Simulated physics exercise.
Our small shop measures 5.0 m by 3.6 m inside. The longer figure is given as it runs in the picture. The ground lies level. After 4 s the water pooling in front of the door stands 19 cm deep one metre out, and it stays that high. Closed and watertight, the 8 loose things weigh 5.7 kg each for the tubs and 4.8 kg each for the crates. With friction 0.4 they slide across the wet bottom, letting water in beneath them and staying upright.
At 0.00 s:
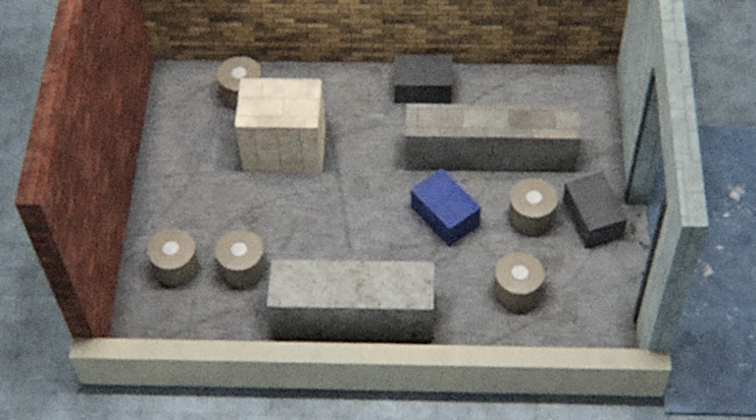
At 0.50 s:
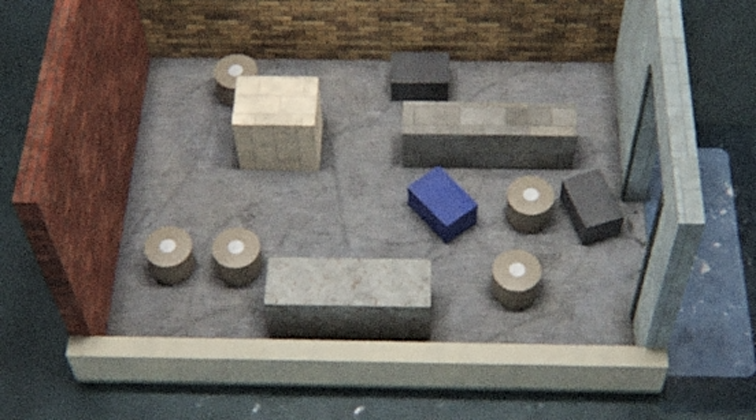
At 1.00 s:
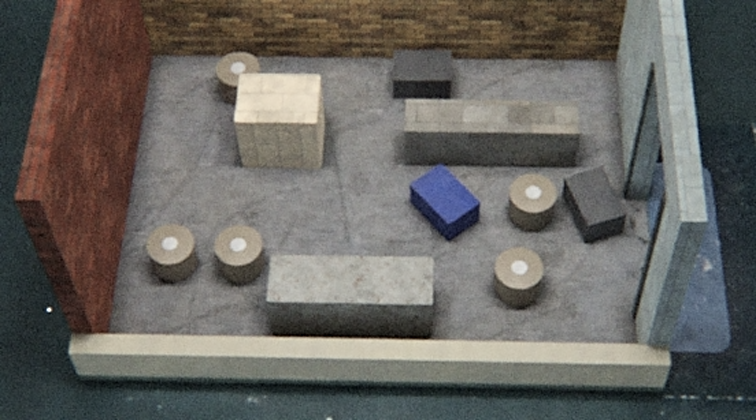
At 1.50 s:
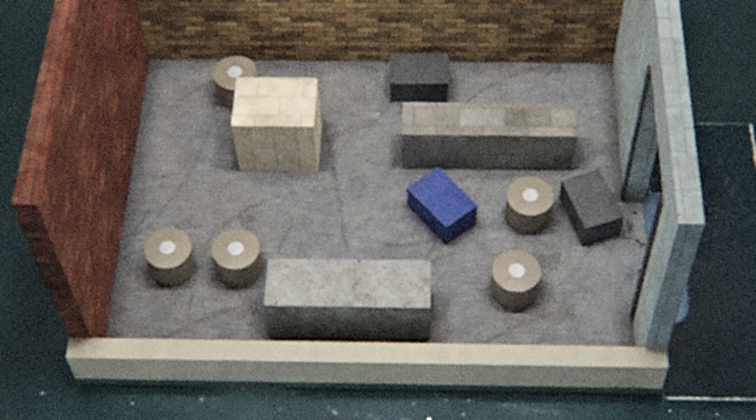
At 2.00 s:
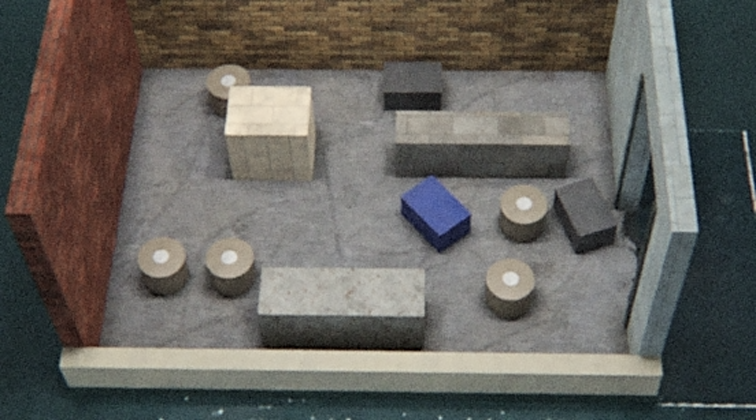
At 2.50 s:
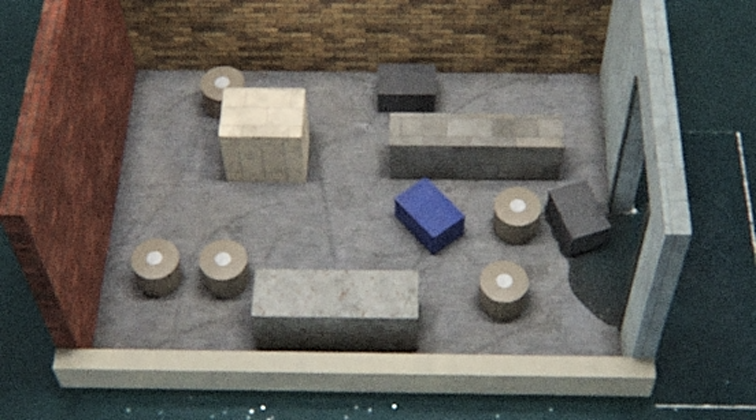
At first, the floor of a small, roofless shop is dry around the blue crate, drums and blocks, with paler ground outside. Dark water then spreads around the walls and covers the patch beside the right-hand doorway. Finally it creeps inside across the nearby floor, while the objects stay put.
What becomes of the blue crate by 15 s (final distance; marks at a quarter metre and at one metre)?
Expect it to be pushed beyond a metre.
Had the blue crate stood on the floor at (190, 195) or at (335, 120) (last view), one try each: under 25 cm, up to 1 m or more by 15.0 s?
A long trip, then a long trip.
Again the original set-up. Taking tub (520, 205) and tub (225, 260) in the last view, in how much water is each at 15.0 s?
I'd put it at 11 cm and 12 cm respectively.
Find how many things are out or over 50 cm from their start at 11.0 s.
At that time I count 5.
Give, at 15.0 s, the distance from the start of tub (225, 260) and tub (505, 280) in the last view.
First 60 cm, then 50 cm.
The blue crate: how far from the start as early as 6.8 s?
200 cm, give or take.
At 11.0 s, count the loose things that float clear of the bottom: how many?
I'd say 7 of them.
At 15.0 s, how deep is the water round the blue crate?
The depth there is around 11 cm.
After 3.5 s the blue crate is near (430, 207), 0.0 m from its start, aground; 0 afloat.
After 6.8 s the blue crate is near (248, 185), 1.8 m from its start, afloat; 4 afloat.
After 11.0 s the blue crate is near (216, 77), 2.7 m from its start, afloat; 7 afloat.
After 15.0 s the blue crate is near (346, 71), 1.8 m from its start, afloat; 8 afloat.
